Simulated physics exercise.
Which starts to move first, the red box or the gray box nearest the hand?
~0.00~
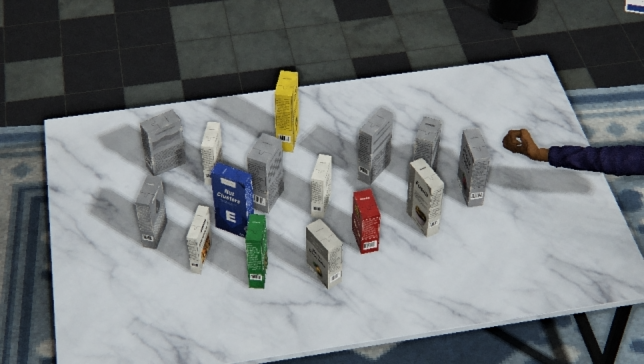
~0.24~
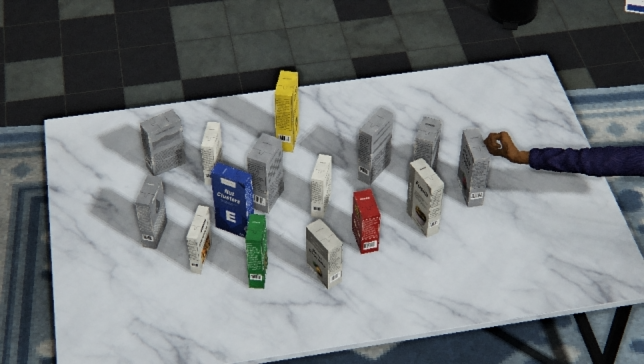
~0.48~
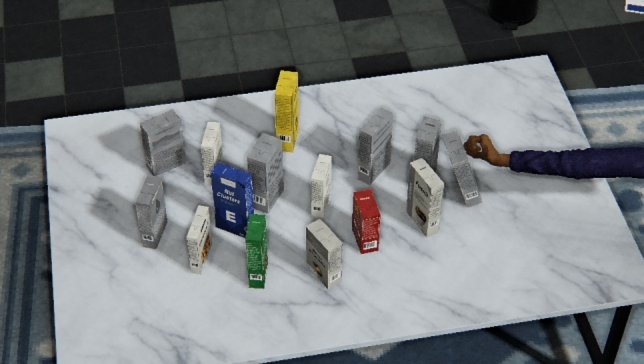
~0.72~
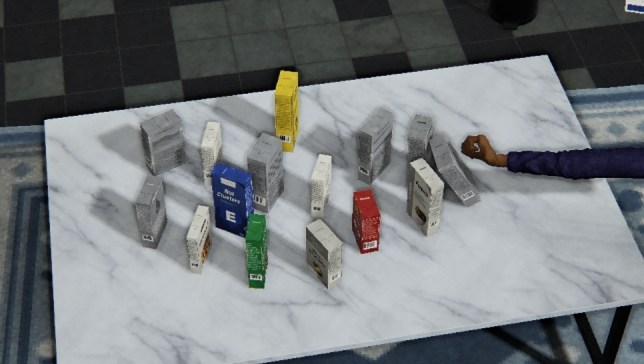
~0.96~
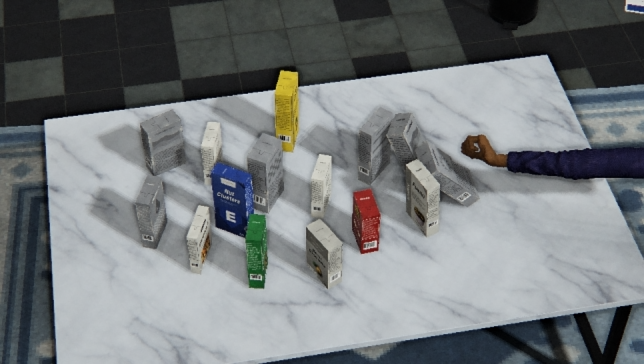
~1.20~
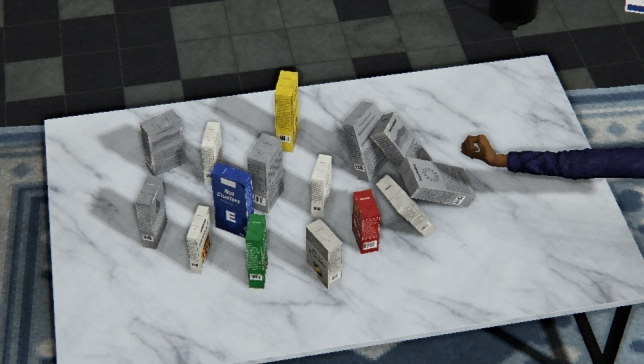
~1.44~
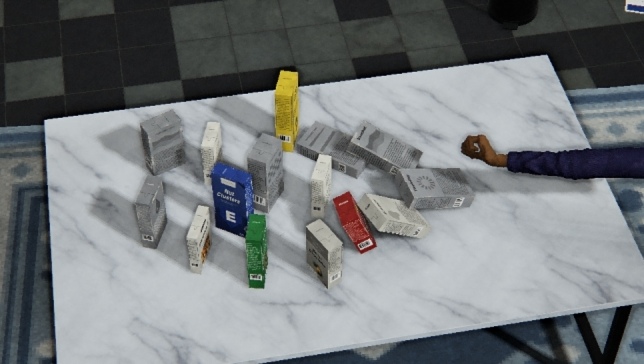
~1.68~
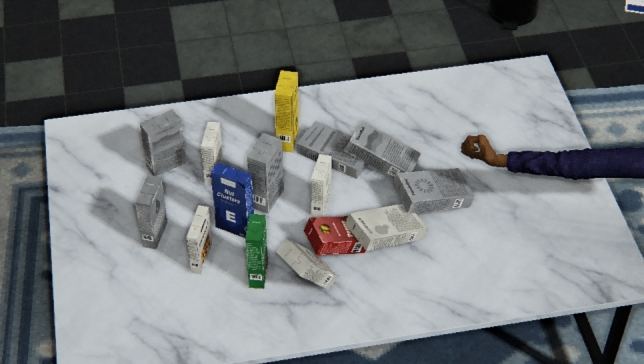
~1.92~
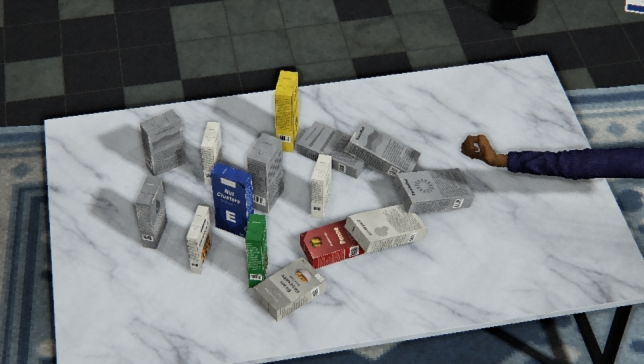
The gray box nearest the hand starts to move first. The red box only begins to tip later, when several of the boxes on the right have already gone over.
